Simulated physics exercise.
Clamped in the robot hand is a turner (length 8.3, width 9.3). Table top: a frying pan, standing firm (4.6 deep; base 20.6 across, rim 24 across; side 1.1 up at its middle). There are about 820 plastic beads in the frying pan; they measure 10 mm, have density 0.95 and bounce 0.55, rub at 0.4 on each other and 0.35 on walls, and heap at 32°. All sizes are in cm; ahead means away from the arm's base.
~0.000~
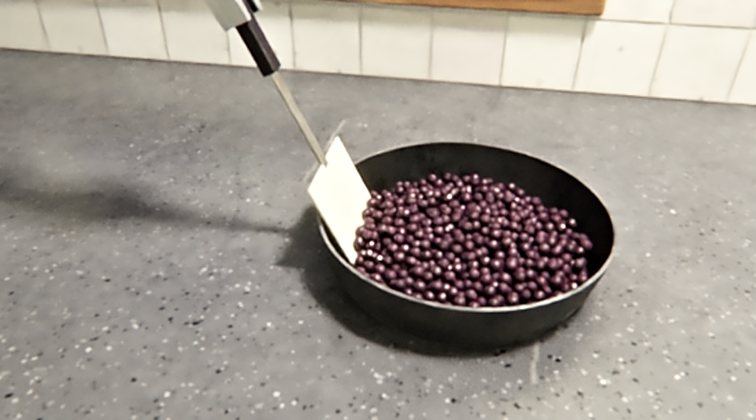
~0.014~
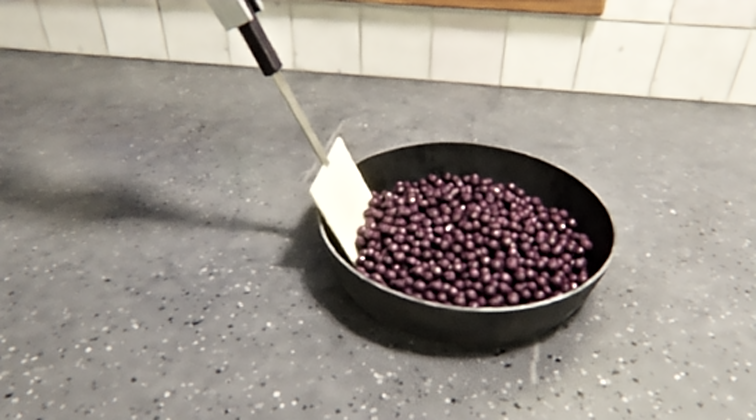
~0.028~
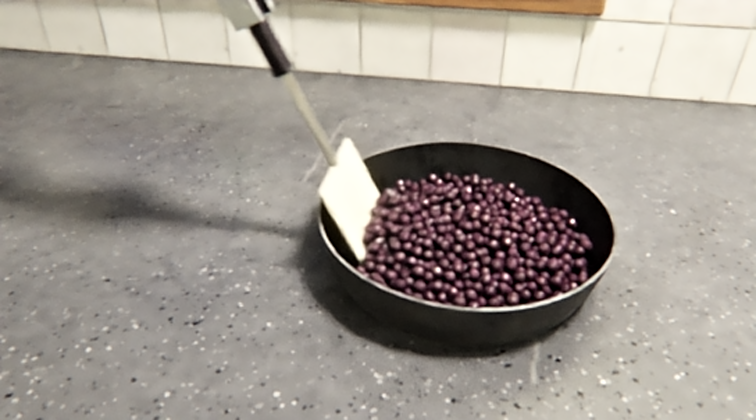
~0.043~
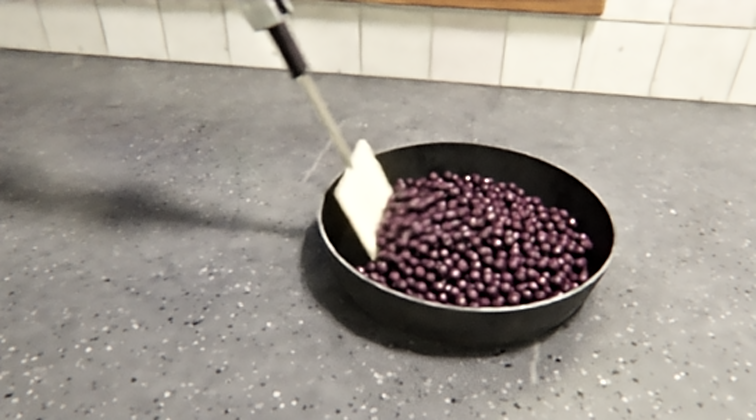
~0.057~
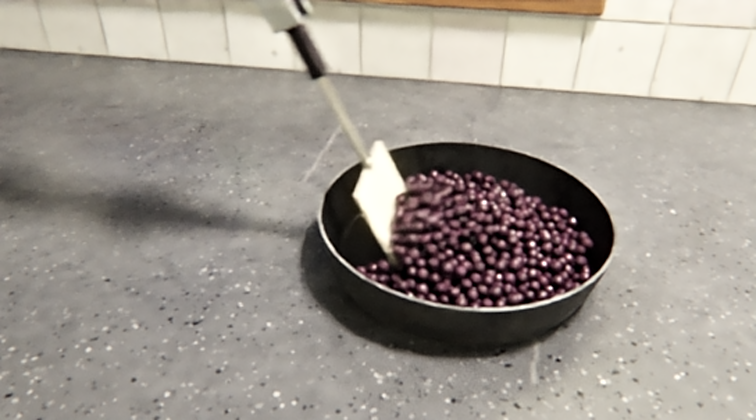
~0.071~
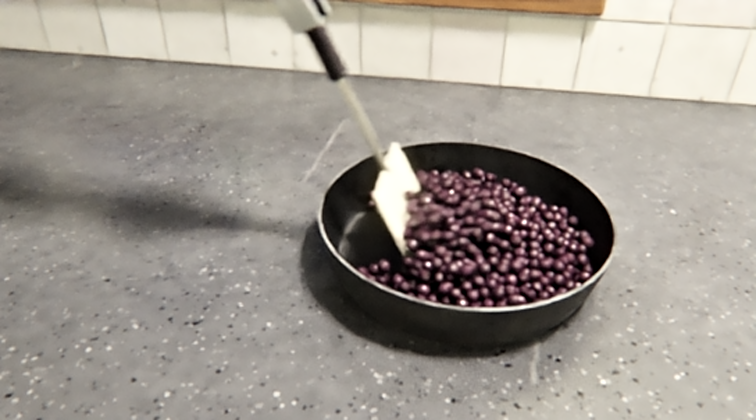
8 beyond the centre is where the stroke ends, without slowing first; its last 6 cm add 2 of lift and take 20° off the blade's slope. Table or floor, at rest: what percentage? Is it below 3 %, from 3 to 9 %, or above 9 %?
Above 9 %.
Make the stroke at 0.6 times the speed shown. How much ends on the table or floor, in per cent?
10 %.
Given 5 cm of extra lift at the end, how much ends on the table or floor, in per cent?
Close to 20 in a hundred.
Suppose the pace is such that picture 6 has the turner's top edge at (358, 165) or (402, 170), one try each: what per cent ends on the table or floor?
Respectively, some 5 and 25 per cent.
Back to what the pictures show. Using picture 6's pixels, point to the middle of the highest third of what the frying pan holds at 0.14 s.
The middle lies somewhere about (519, 222).
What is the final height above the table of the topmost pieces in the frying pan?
Close to 5.5 centimetres high.
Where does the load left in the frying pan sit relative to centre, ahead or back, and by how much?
Ahead of centre, near 4.0 centimetres.
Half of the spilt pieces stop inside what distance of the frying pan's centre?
Close to 26 cm from the centre.
After 0.11 s, sloping 64°, highest piece 7 above the table; 821 in the frying pan.
After 0.14 s, sloping 57°, highest piece 8 above the table; 821 in the frying pan.
After 0.36 s, sloping 44°, highest piece 6 above the table; 681 in the frying pan, 121 on the table or floor, 19 on the blade or in flight.
After 1.41 s, sloping 44°, highest piece 5 above the table; 681 in the frying pan, 140 on the table or floor.
At rest, 681 in the frying pan, 140 on the table or floor. That is 17 % on the table or floor.
